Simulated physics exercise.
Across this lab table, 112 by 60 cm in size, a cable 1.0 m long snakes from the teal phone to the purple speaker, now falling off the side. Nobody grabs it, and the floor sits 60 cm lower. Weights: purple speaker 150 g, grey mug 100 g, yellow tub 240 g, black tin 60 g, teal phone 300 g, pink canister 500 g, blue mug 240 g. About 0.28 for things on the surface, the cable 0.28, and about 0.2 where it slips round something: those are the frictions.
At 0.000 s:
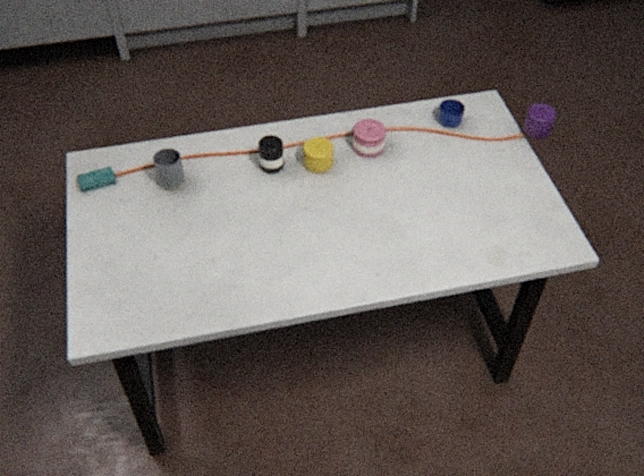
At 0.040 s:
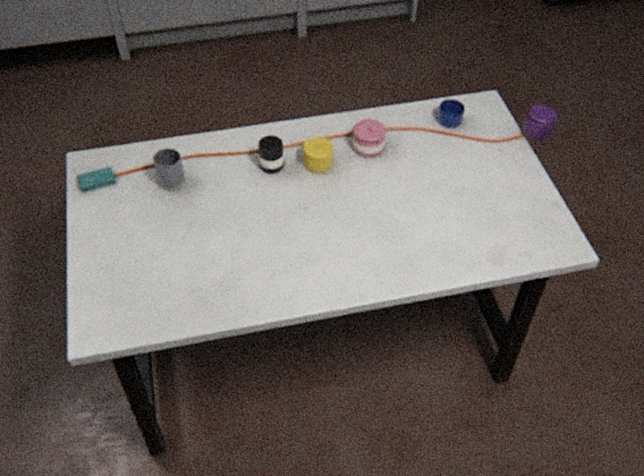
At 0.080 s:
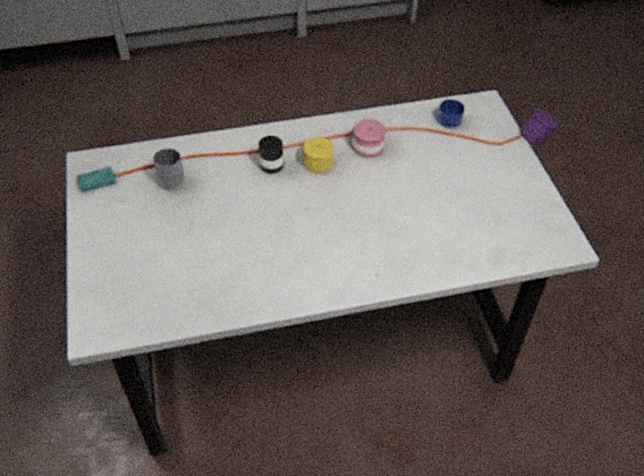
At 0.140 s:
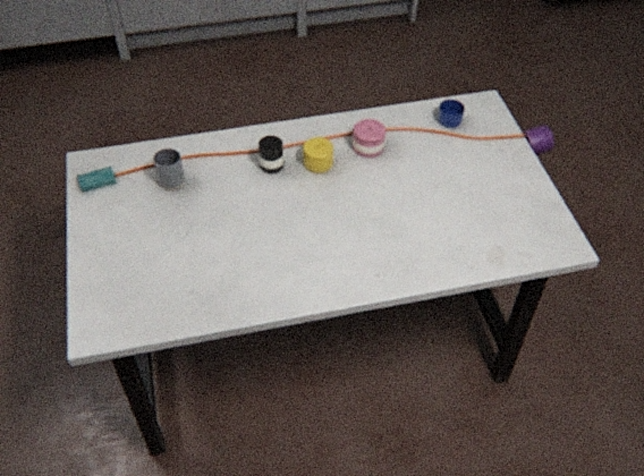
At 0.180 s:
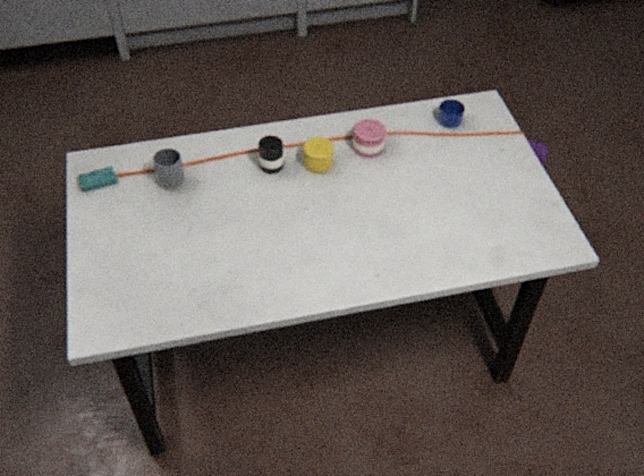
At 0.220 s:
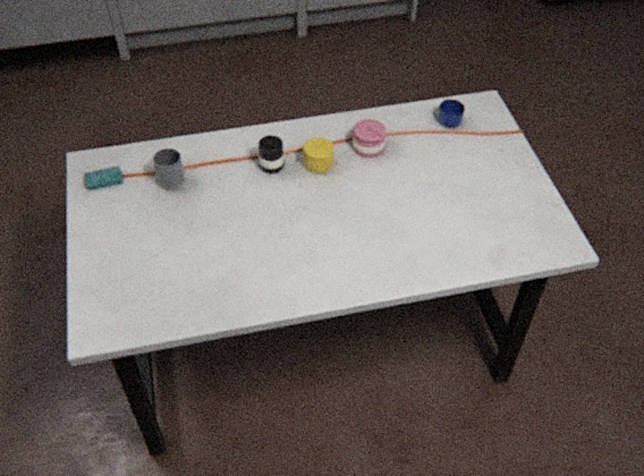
A purple object drops off the table's right edge, pulling the orange cable straighter.
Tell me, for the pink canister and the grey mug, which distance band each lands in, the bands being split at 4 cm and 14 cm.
Bands: Pink canister in the lowest band; grey mug in the lowest band.
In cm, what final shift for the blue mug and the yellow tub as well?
For the blue mug it's 0 cm, while the yellow tub comes to 0 cm.
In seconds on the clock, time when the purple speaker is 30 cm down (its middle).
Reply: Not at all.
After 0.5 s, the cable's tail end at (150, 172); purple speaker over the edge, teal phone 8 cm off its start.
After 0.7 s, the cable's tail end at (166, 169); teal phone 12 cm off its start, purple speaker over the edge.
After 1.0 s, the cable's tail end at (167, 168); grey mug 1 cm off its start at (171, 158), teal phone 12 cm off its start at (147, 167), purple speaker over the edge.
After 1.2 s, the cable's tail end at (167, 168); grey mug 1 cm off its start, teal phone 12 cm off its start, purple speaker over the edge.
After 2.4 s, the cable's tail end at (167, 168); grey mug 1 cm off its start at (171, 158), pink canister 0 cm off its start at (370, 129), teal phone 12 cm off its start at (147, 167), purple speaker over the edge.
